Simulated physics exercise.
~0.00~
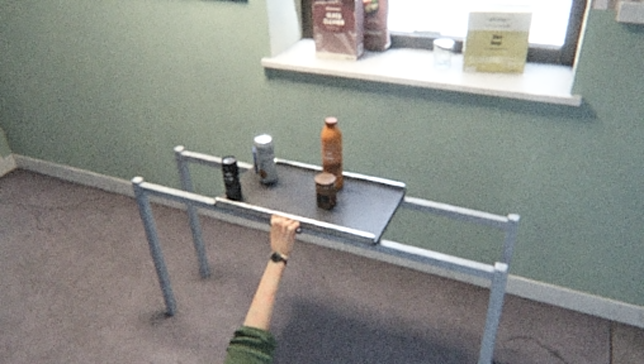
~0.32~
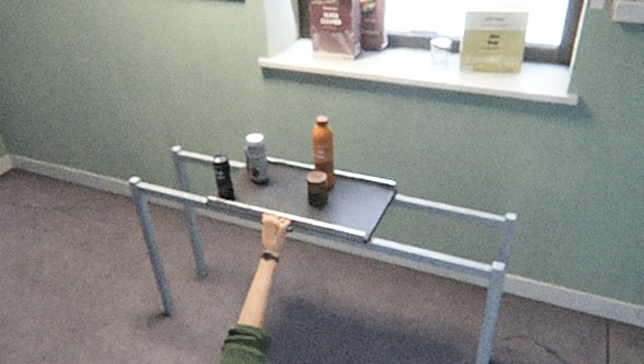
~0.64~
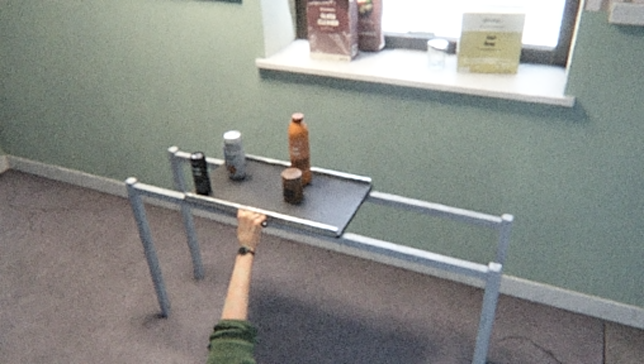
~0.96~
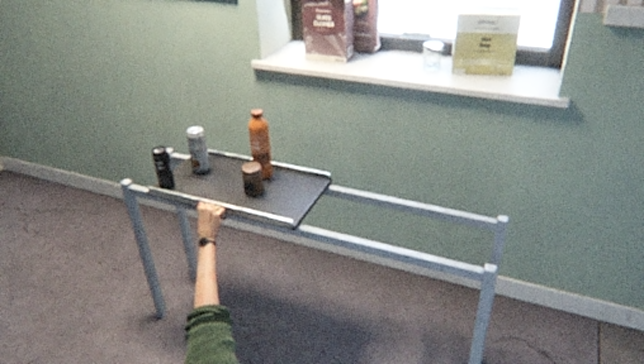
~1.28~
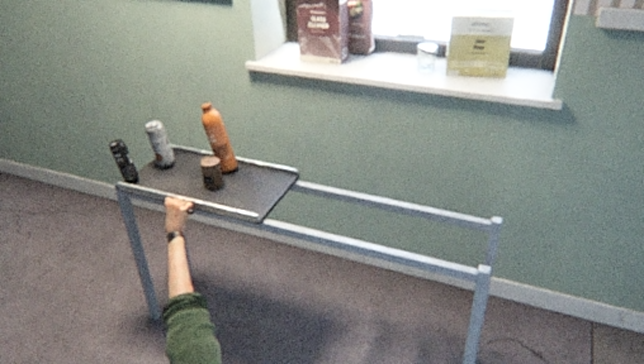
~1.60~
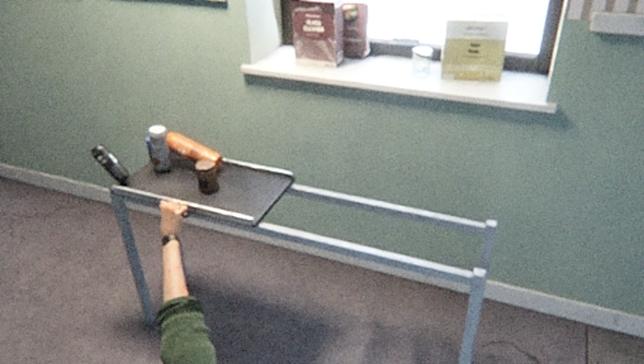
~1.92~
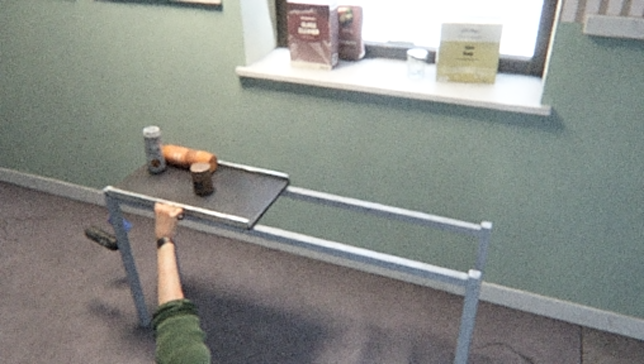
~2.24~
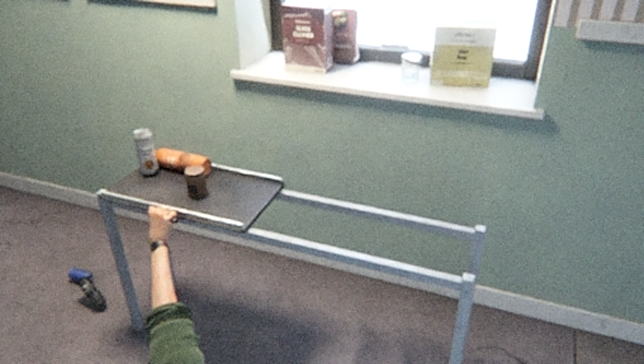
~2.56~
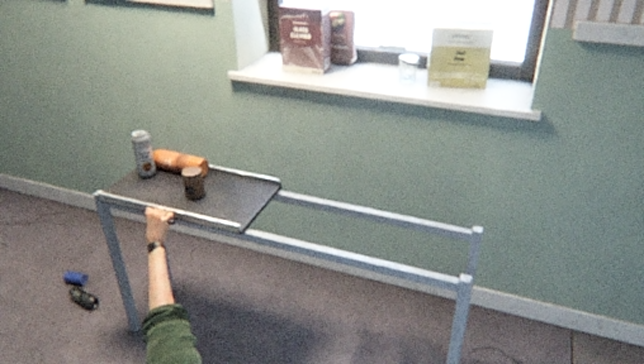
In a green-walled room, a hand slides a tray of bottles, cans and a jar leftward along a metal frame; the orange bottle tips onto its side and a black can and a blue item fall to the carpet, while the white can and brown jar stay upright.
